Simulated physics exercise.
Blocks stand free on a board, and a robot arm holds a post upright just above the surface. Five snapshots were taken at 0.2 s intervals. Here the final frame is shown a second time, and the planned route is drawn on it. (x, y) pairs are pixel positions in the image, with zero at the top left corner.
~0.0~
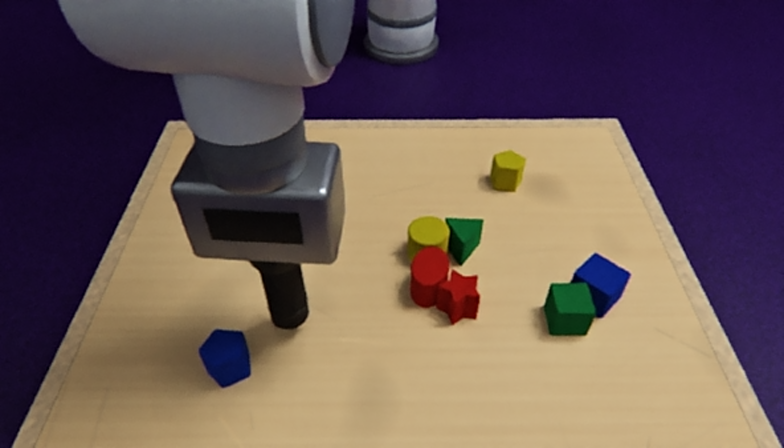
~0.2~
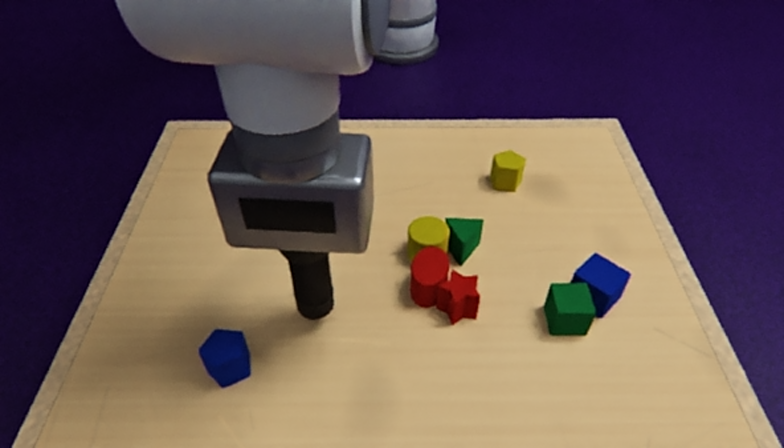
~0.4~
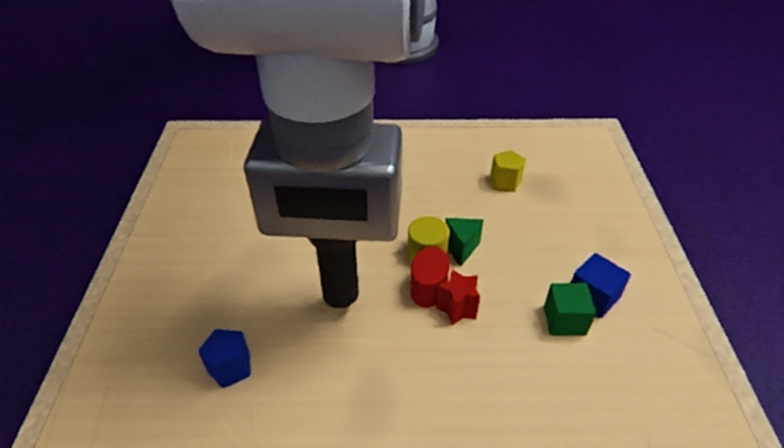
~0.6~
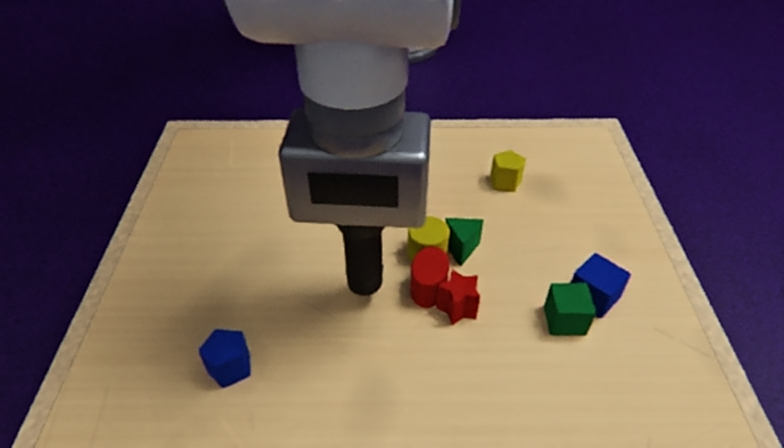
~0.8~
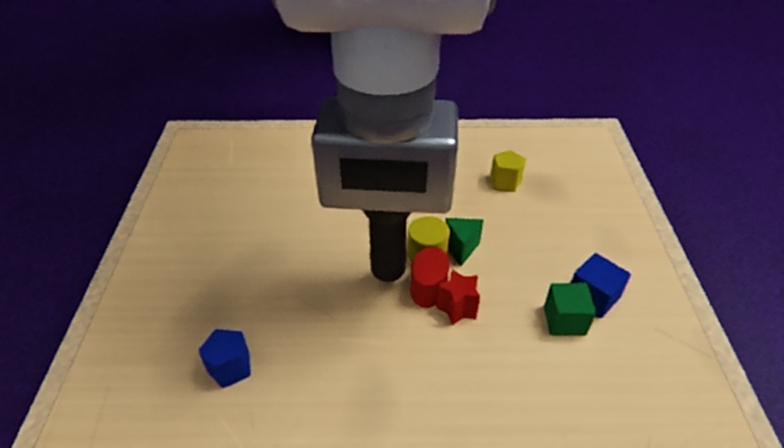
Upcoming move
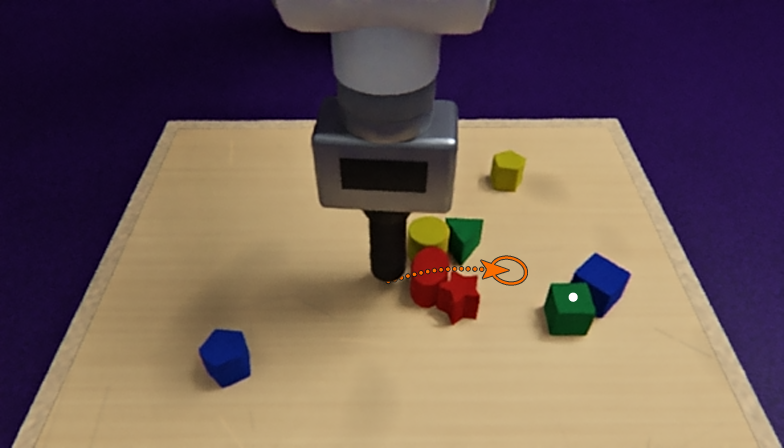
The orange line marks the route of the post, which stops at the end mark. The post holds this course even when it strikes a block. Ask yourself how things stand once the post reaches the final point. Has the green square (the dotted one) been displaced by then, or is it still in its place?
Right where it was.
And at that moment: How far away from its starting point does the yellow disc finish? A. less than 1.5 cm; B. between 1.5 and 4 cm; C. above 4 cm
My answer is option B.
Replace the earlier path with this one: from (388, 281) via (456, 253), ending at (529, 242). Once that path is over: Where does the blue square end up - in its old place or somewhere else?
Answer: Unmoved.
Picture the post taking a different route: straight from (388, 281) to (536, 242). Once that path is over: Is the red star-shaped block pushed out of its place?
Final answer: Yes.
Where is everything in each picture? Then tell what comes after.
The first frame shows lower end of the post at (290, 315), tops of blocks, yellow disc at (429, 229), red oval at (430, 264), red star-shaped block at (461, 285), green triangle at (465, 226), green square at (573, 297).
The second frame shows post at (316, 306), blocks as before.
The third frame shows post at (341, 295), blocks as before.
The fourth frame shows post at (365, 283), blocks as before.
The fifth frame shows post at (388, 270), yellow disc at (429, 229), red oval at (430, 264), red star-shaped block at (461, 285), green triangle at (465, 226), green square at (573, 297).
The drawn path runs from (388, 281) by way of (427, 272) and (468, 269) to (509, 270); the dot is on the green square.
The first path, step by step. One third of the way, post at (428, 260); yellow disc at (439, 222); red oval at (460, 264), turned 30° clockwise; red star-shaped block at (473, 291), turned 30° clockwise; green triangle at (473, 220), turned 35° clockwise.
Two thirds of the way, post at (470, 257); yellow disc at (444, 219); red oval at (496, 270), turned 75° clockwise; red star-shaped block at (483, 295), turned 70° clockwise; green triangle at (477, 219), turned 35° clockwise.
At the end, post at (511, 258); yellow disc at (444, 219); red oval at (512, 276), turned 100° clockwise; red star-shaped block at (485, 296), turned 80° clockwise; green triangle at (477, 219), turned 35° clockwise; green square not moved.
